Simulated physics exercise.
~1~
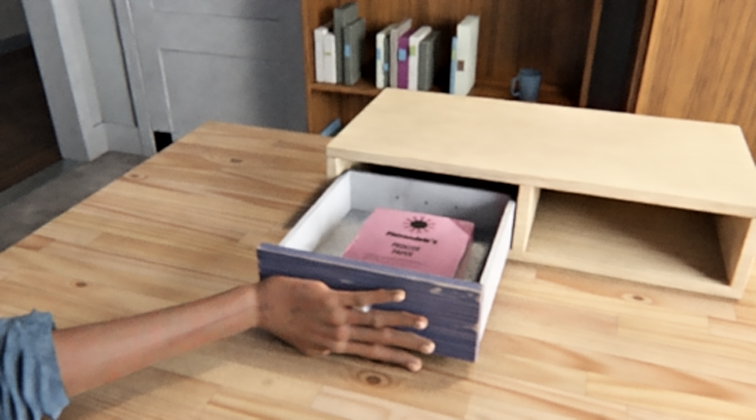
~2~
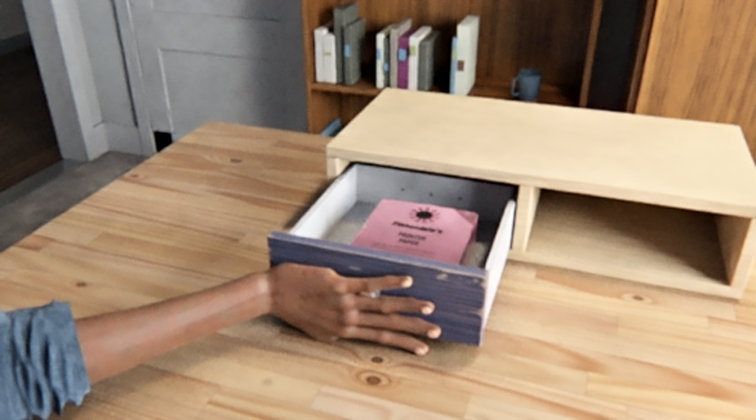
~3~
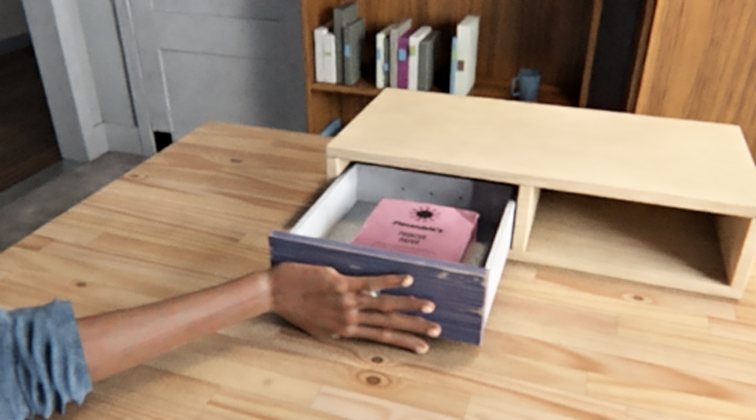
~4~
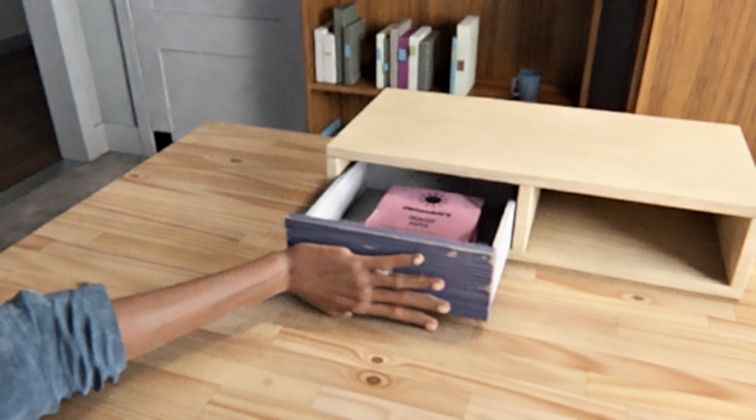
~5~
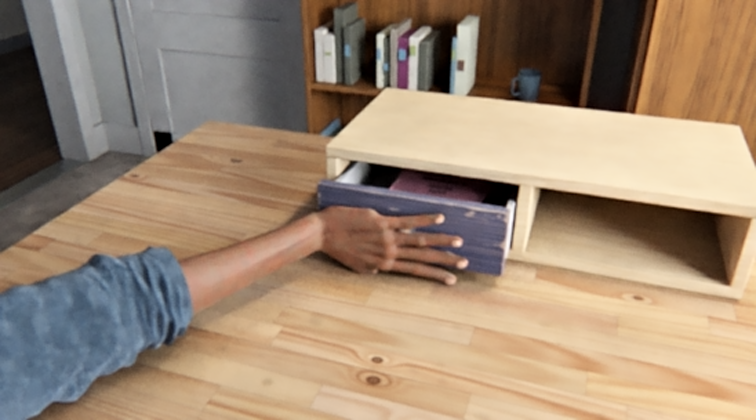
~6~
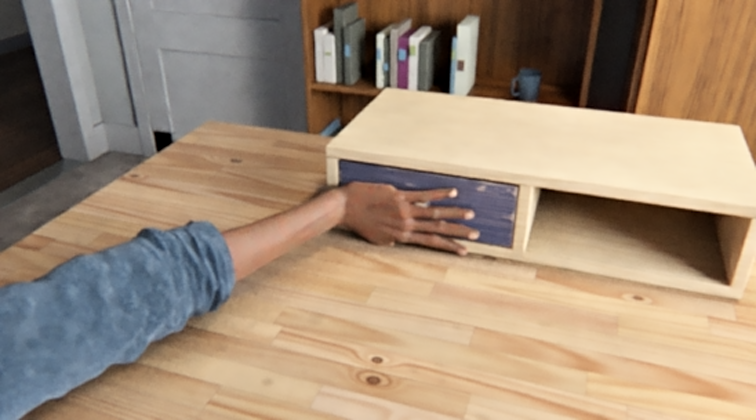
To begin with, a purple wooden drawer holding a pink box sits pulled out from a pale wood chest on a table, with a hand in a denim sleeve resting against its front. The hand pushes the drawer a little way in, then pauses briefly. It pushes again, and the drawer slides back toward the upper right, carrying the pink box with it. As the arm reaches farther across the table, the box slips mostly out of sight beneath the chest's top. Finally, the drawer goes all the way in and shuts flush, hiding the box, with the hand still against it.
